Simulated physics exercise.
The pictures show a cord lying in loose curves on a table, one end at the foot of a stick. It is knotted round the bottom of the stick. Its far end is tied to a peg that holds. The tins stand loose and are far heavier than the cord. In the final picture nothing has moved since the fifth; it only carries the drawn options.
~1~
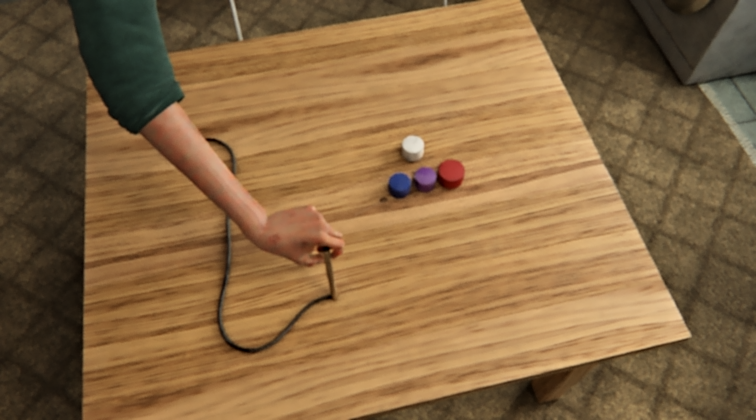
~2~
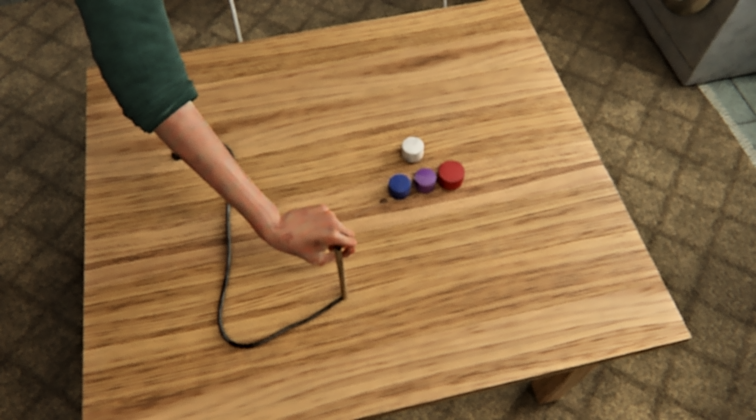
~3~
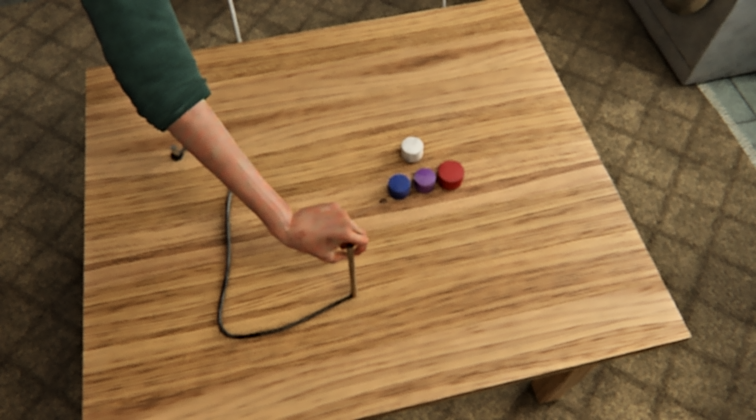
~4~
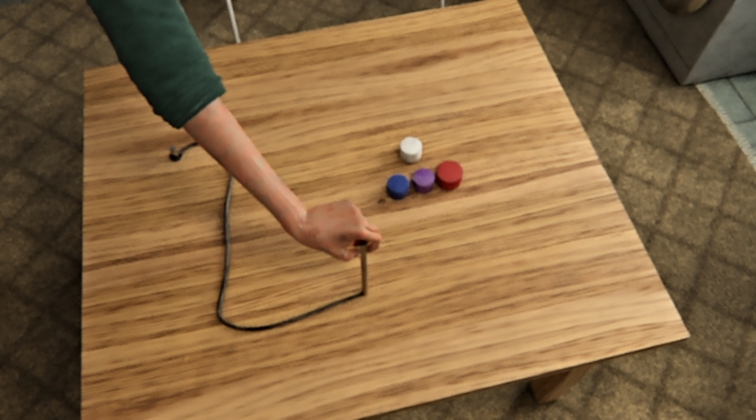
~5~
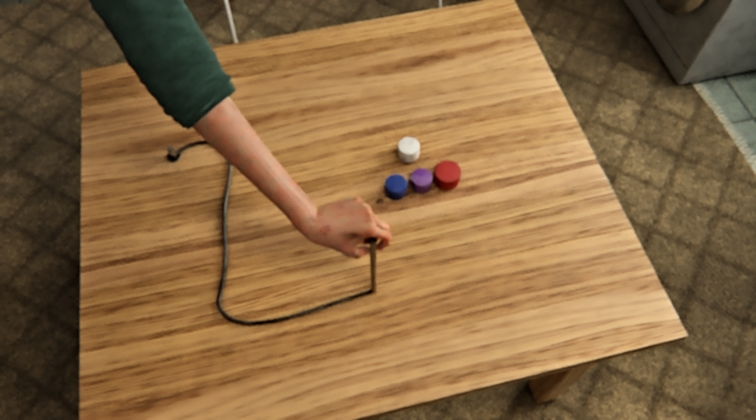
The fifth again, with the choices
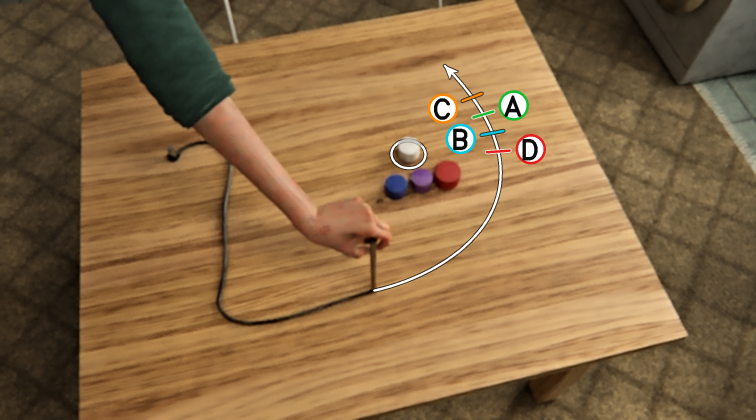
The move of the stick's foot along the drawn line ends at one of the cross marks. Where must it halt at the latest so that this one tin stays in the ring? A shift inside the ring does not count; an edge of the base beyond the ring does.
The farthest safe stop is C.
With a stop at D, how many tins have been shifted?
The count is none.
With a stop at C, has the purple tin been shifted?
Yes.
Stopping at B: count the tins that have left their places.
The count is none.
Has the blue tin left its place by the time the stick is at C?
Yes.
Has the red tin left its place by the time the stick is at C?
By then, yes.
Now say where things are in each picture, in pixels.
The first frame shows purple tin (425, 180); blue tin (400, 186).
The second frame shows blue tin (400, 187); white tin (413, 150).
The third frame shows red tin (451, 175); peg (175, 152).
The fourth frame shows purple tin (423, 181); blue tin (398, 187).
The fifth frame shows white tin (409, 150); red tin (447, 175); peg (172, 153).
On the marked copy, A at (483, 114); B at (492, 133); C at (472, 97); D at (498, 151); the ring at (408, 154); the route from (374, 291) via (500, 185) to (445, 66).
Following C. Soon after the start, foot of the stick (469, 242); white tin (409, 150).
Later, foot of the stick (500, 162); white tin (409, 150).
In the end, foot of the stick (472, 98); purple tin (413, 167); blue tin (392, 171); white tin (408, 150); red tin (431, 155); the white tin is still in its ring.
As for the rest, A is safe but short; B is safe but short; D is safe but short.
